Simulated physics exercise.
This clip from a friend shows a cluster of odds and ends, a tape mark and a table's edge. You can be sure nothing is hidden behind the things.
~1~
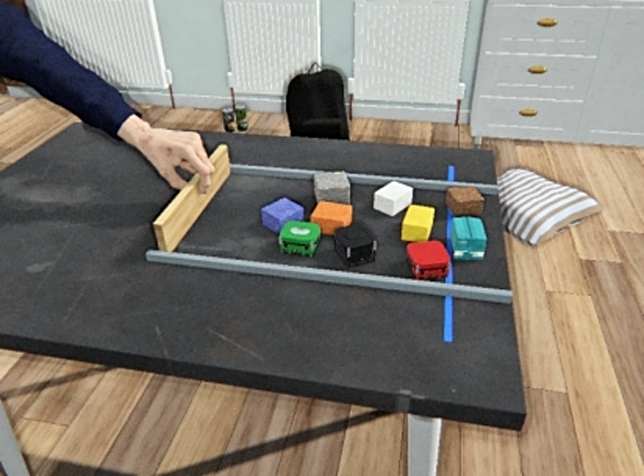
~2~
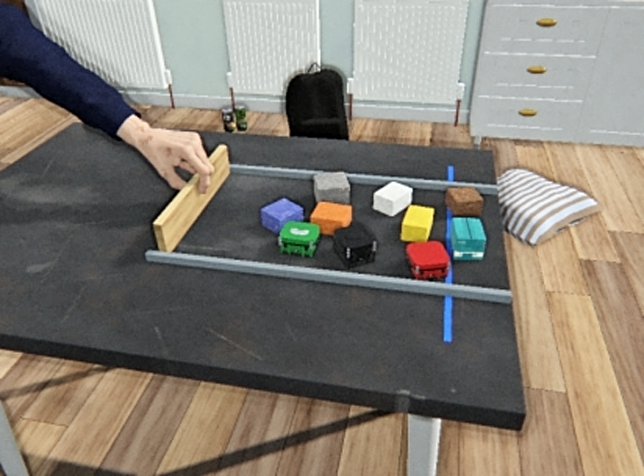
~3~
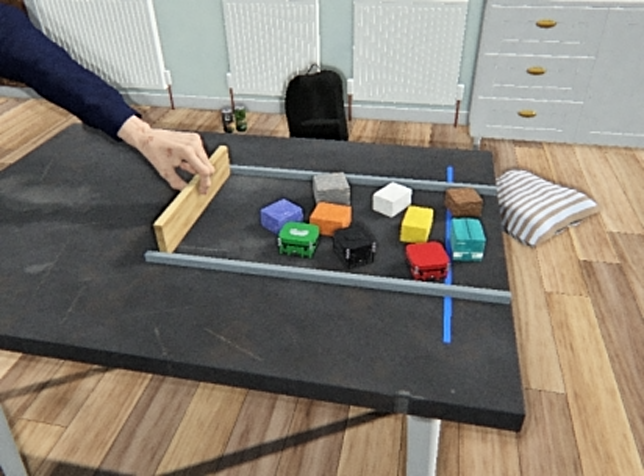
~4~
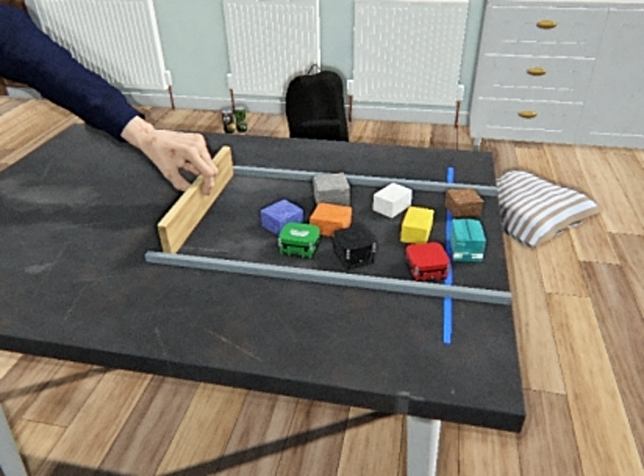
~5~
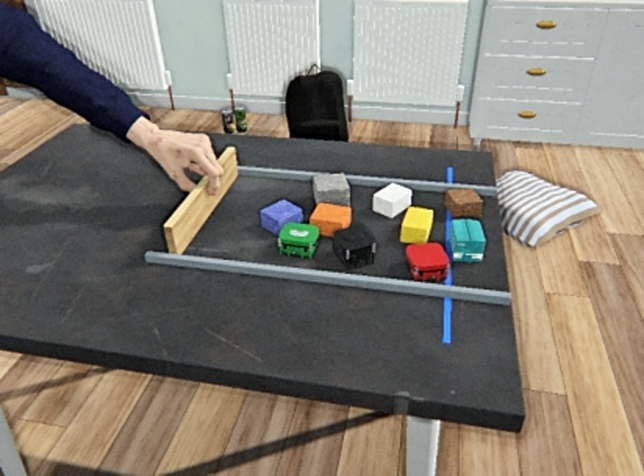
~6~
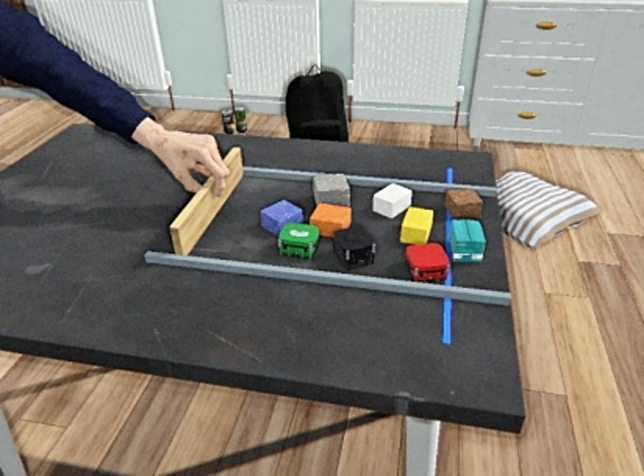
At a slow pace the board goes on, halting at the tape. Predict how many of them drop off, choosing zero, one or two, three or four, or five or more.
Drops: A trio or a quartet.
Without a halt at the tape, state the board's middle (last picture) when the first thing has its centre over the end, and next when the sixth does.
The middle is near (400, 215) first and near (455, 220) after.
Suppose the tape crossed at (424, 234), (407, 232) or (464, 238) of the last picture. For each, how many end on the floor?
In that order 1, 1 and 7.
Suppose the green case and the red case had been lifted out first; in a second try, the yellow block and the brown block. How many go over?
Result: 3 in the first case, with 2 in the second.
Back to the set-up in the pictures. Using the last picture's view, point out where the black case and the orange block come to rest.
Look around (504, 266) for the first and around (498, 236) for the second.
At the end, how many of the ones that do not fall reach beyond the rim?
Overhanging ones - 3.
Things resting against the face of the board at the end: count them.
The count in contact is 3.
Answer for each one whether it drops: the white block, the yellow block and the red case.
White block - stays; yellow block - goes; red case - goes.
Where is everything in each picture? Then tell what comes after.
The first frame shows turquoise box (467, 238); brown block (464, 202); red case (428, 261); board (197, 195); tape (450, 234).
The second frame shows brown block (464, 202); blue block (282, 216).
The third frame shows red case (427, 262); black case (353, 246).
The fourth frame shows turquoise box (467, 240); green case (300, 241).
The fifth frame shows brown block (463, 203); grey block (331, 192).
The sixth frame shows turquoise box (466, 241); brown block (463, 204); red case (427, 264); board (211, 198); tape (449, 236).
A little later, none off yet; turquoise box at rest near (466, 241); brown block at rest near (463, 204); red case at rest near (427, 264).
Next, none off yet; turquoise box shifted a little near (478, 242); brown block at rest near (463, 204); red case shifted about its own width near (452, 268).
When it is over, the number that fall off is three or four; down, yellow block, red case, brown block and turquoise box.
